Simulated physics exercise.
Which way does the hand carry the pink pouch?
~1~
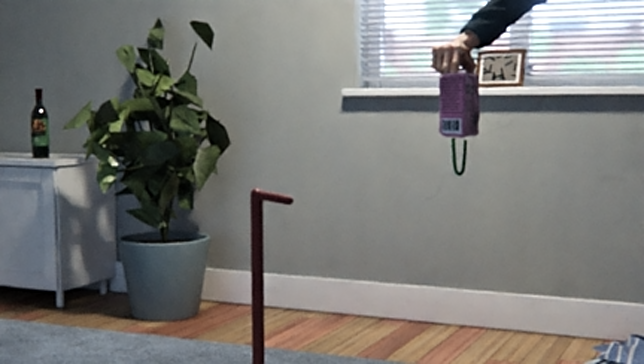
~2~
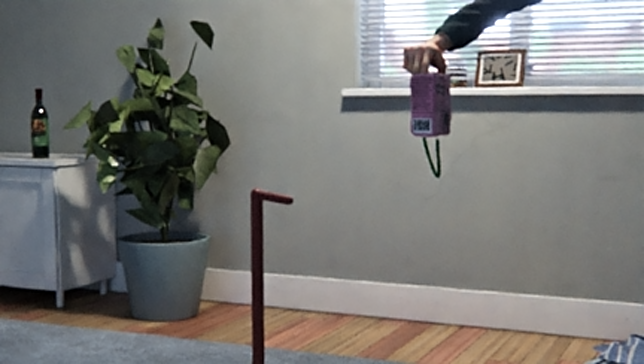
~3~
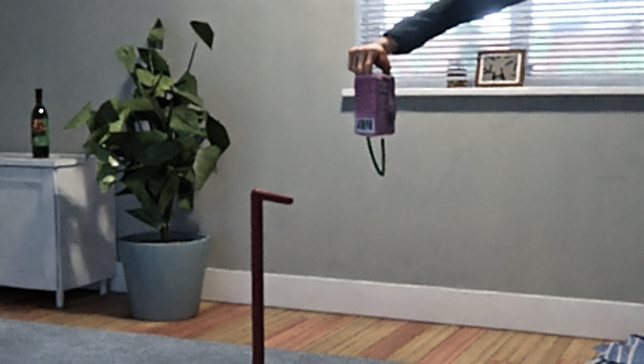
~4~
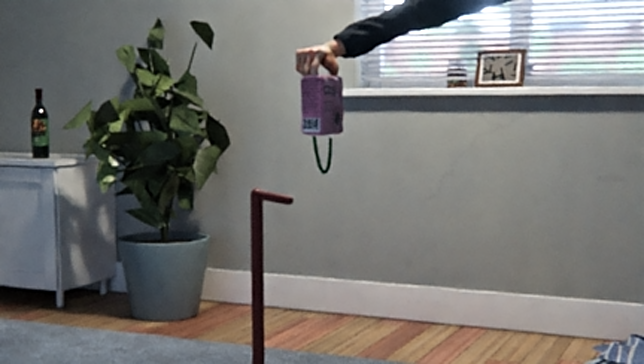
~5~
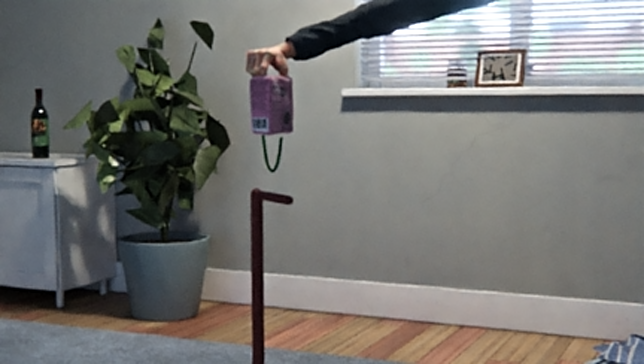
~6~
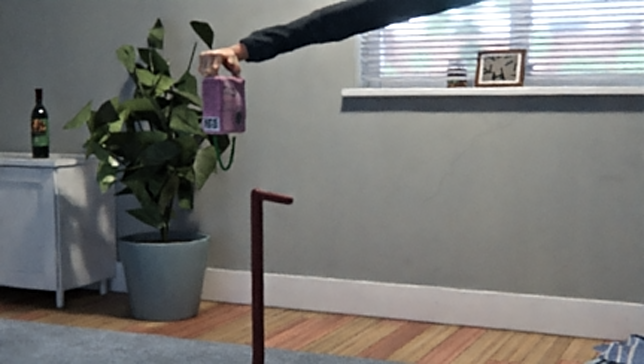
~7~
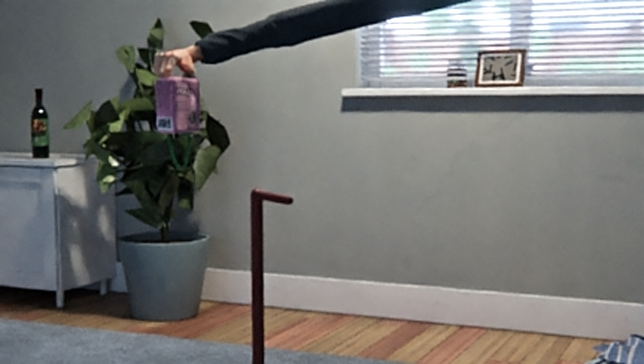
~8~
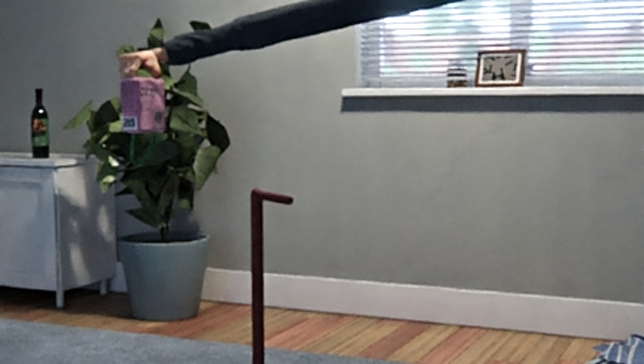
The hand carries the pink pouch to the left, from near the window across to the front of the potted plant.
